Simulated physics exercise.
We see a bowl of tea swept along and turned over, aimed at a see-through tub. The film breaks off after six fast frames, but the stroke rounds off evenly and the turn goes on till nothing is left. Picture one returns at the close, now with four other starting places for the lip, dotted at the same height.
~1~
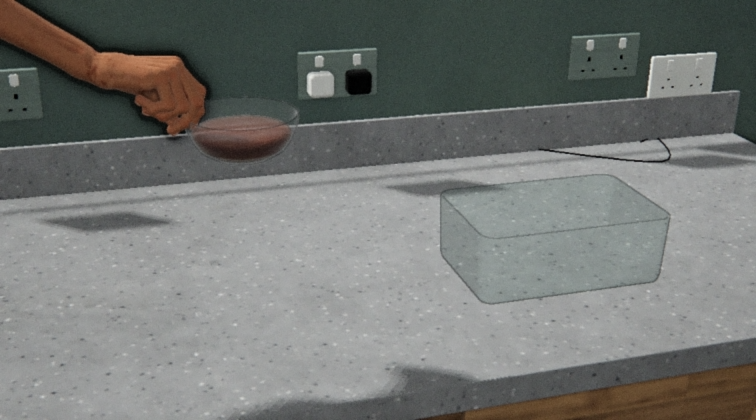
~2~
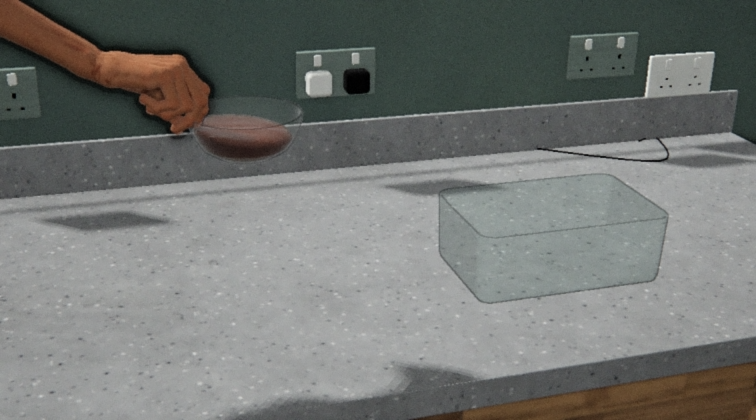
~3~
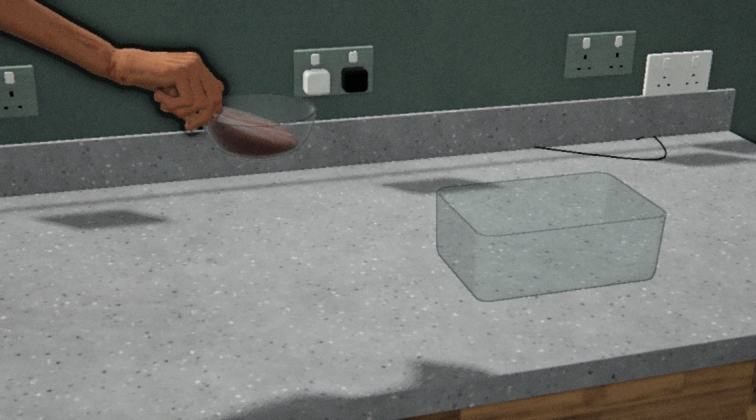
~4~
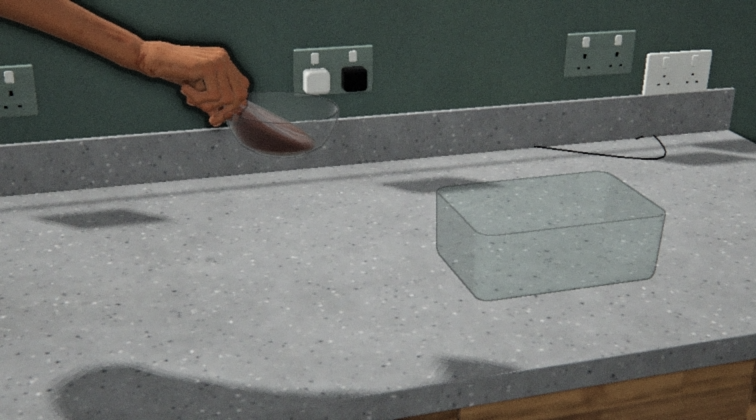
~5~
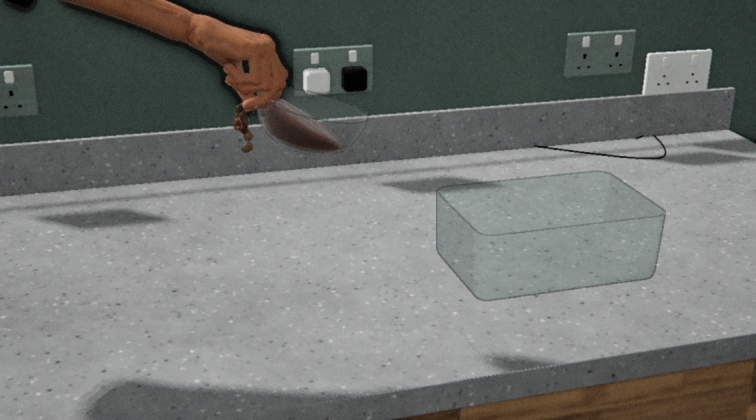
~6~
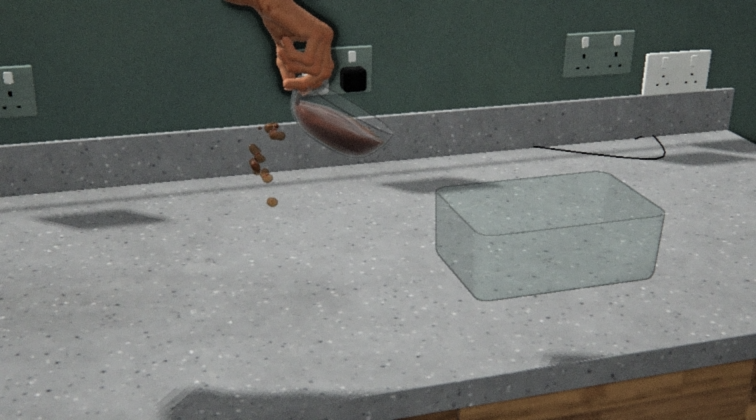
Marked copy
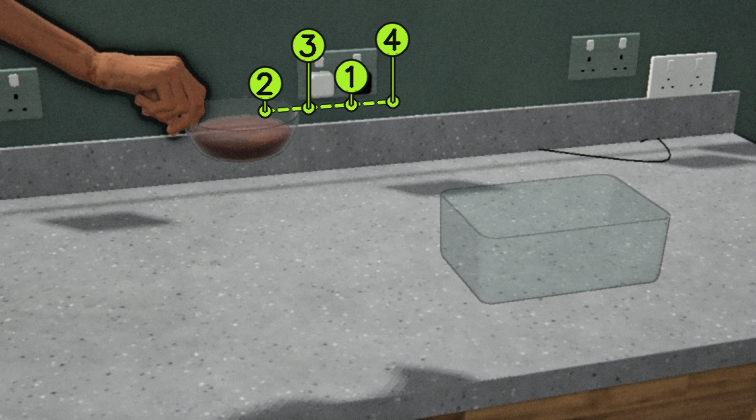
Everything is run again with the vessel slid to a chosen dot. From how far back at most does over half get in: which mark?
Take 2.
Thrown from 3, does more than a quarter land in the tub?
Yes, clearly.
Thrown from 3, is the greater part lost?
No.
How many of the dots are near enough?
All of them.
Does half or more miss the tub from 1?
No.
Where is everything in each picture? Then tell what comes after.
Upright, lip at (295, 108); tub from (477, 303) to (657, 278); nothing has left yet.
Upright, lip at (299, 107); nothing has left yet.
Upright, lip at (312, 105); tea is over the rim, down to (212, 112).
Tipped about 2°, lip at (335, 104); tea is over the rim, down to (222, 119).
Tipped about 13°, lip at (364, 112); tea is over the rim, down to (247, 150).
Tipped about 32°, lip at (390, 128); tea is over the rim, down to (273, 204).
On the marked copy, 1 at (351, 104); 2 at (265, 111); 3 at (308, 107); 4 at (392, 101).
For dot 1, about 80 % lands in the tub, 11 % falls short and 8 % goes beside or beyond.
For dot 2, about 74 % lands in the tub, 19 % falls short and 7 % goes beside or beyond.
For dot 3, about 77 % lands in the tub, 9 % falls short and 14 % goes beside or beyond.
For dot 4, about 83 % lands in the tub, 11 % falls short and 6 % goes beside or beyond.
